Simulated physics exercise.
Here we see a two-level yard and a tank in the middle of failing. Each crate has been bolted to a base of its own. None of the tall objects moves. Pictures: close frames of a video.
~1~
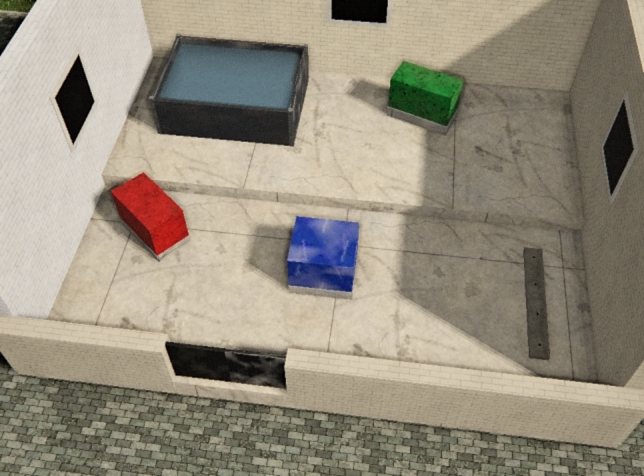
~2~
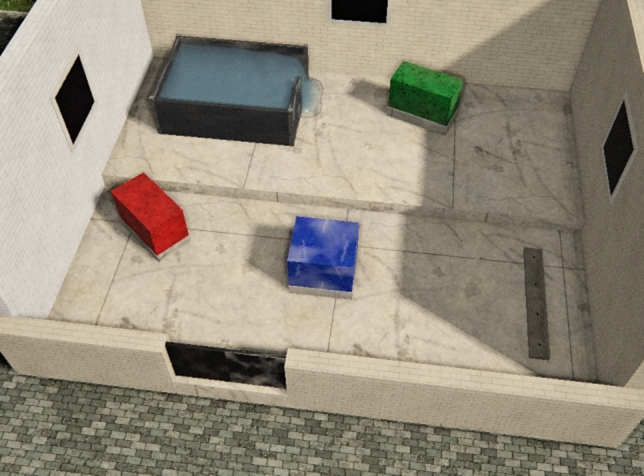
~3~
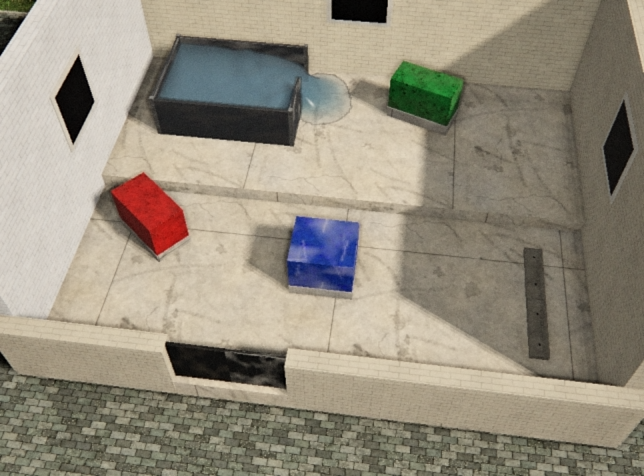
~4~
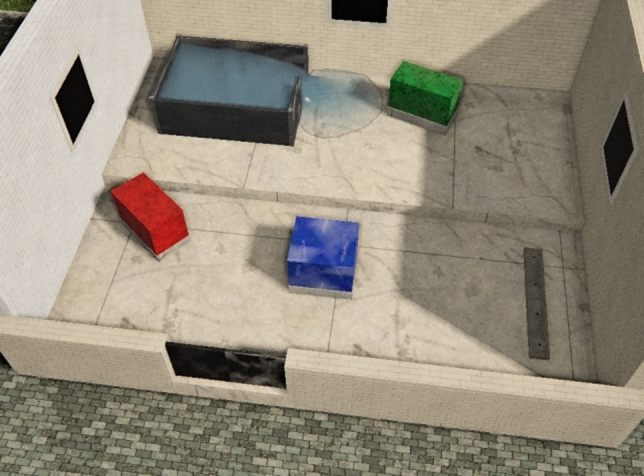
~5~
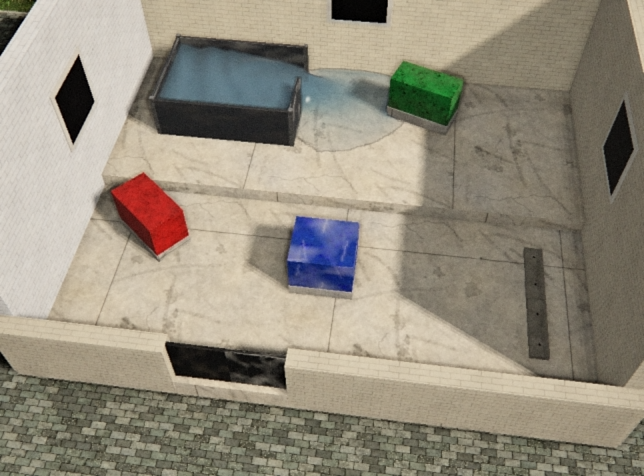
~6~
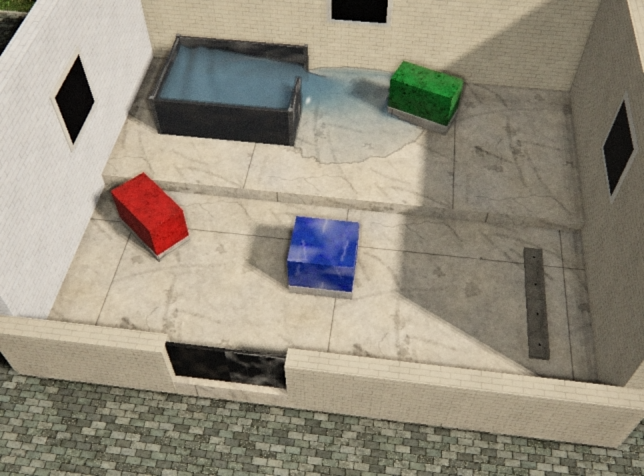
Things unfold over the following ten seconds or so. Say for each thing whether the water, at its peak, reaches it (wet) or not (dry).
Green crate: Wet; red crate: Dry; blue crate: Dry.
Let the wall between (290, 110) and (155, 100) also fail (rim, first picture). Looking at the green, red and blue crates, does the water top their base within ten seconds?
Crate by crate: Green - left alone; red - hit; blue - hit.
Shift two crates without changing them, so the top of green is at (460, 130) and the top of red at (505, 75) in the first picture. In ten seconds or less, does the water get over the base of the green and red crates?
The green one is reached, the red one is reached.
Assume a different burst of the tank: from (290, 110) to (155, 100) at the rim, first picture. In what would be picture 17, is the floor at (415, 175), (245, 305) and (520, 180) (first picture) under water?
So it's nothing at the first, liquid at the second and nothing at the third.
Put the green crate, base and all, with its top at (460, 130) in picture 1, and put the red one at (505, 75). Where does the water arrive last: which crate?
Blue crate, last.
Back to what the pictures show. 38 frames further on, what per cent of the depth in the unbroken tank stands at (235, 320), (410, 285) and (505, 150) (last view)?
Approx. values, in order: 0 %, 6 %, 6 %.
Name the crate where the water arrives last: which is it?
Result - the red one.
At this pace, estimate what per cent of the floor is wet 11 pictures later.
Near 30 in a hundred.
A moment on, water covers 15 % of the floor; the green crate water round its plinth, the red crate not reached, the blue crate not reached.
Next, water covers 30 % of the floor; the green crate water round its plinth, the red crate not reached, the blue crate not reached.
Then, water covers 45 % of the floor; the green crate water round its plinth, the red crate not reached, the blue crate water round its plinth.
Later, water covers 60 % of the floor; the green crate water round its plinth, the red crate not reached, the blue crate water round its plinth.
In the end, water covers 85 % of the floor; the green crate was topped, the red crate stayed above the water, the blue crate stayed above the water.
